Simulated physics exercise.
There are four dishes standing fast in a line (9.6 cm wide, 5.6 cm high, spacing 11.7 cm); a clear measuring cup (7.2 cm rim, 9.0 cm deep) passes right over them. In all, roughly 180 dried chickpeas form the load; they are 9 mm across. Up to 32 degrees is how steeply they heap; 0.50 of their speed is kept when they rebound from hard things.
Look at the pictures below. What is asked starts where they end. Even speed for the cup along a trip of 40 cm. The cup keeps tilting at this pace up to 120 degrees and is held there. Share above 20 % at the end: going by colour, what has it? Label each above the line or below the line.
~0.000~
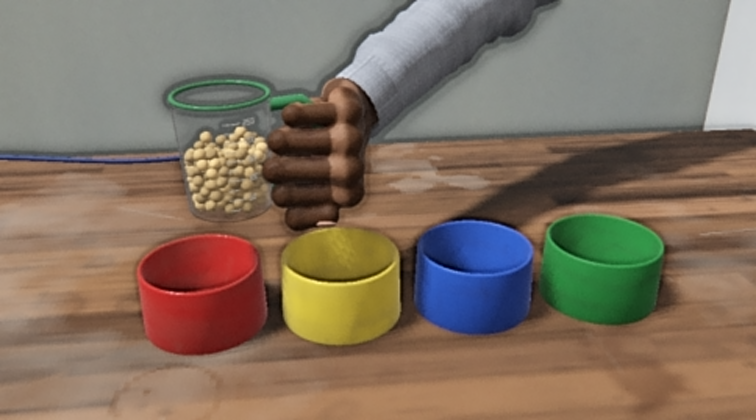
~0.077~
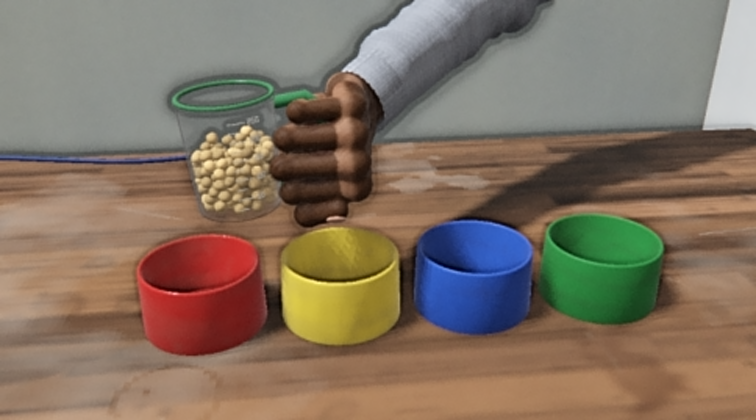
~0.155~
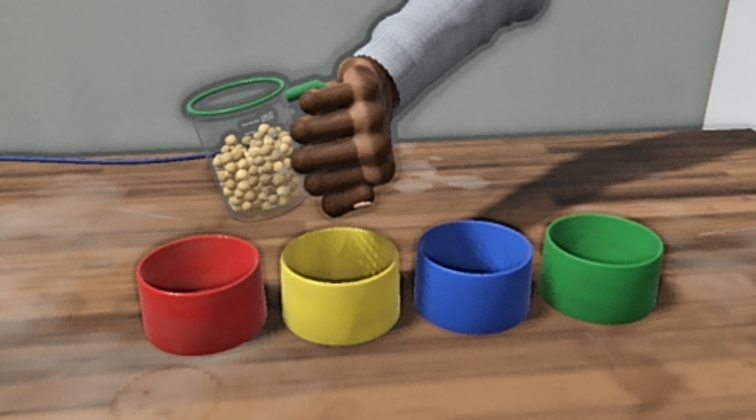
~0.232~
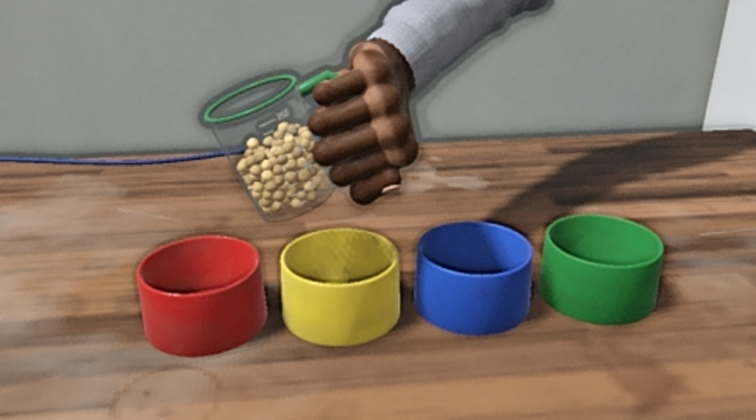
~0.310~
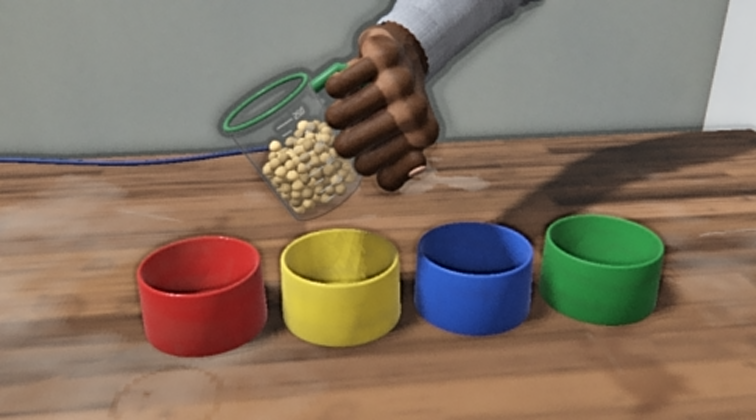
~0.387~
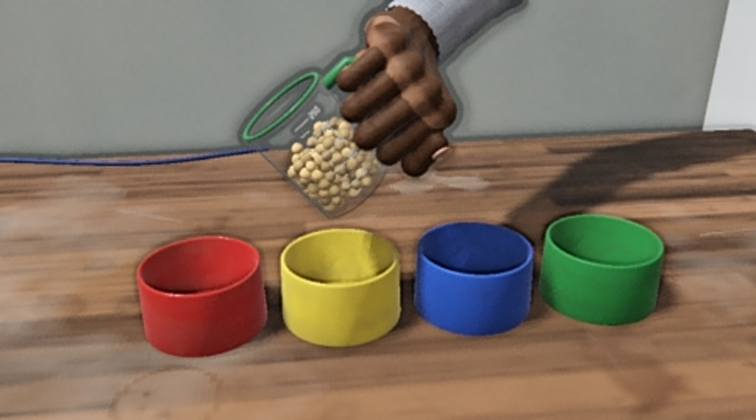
Red: Below the line; blue: Above the line; green: Below the line; yellow: Below the line; counter: Below the line.
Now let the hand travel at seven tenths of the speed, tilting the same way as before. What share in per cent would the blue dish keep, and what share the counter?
Blue: 20; counter: 30.
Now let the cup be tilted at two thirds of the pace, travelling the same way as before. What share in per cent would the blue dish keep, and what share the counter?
Shares: Blue 0, counter 10.
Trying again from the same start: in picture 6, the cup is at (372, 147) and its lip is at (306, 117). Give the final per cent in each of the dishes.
Dish by dish: Red 0 per cent, blue 0 per cent, green 100 per cent, yellow 0 per cent.
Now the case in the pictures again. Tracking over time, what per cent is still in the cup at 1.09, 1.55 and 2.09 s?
Approx. 85 / 0 / 0 percent.
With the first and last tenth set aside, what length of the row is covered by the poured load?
That stretch comes to around 7 cm.
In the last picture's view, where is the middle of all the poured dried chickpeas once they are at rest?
Somewhere around (478, 285) in the final frame.
After 1.09 s, tilt 117 degrees; cup holds 85 %, blue 10 %.
After 1.55 s, tilt 120 degrees; cup holds 0 %, blue 85 %.
After 2.09 s, tilt 120 degrees; cup holds 0 %, blue 85 %.
At rest (2.4 s), red 0 %, blue 85 %, green 0 %, yellow 0 %, counter 15 %.
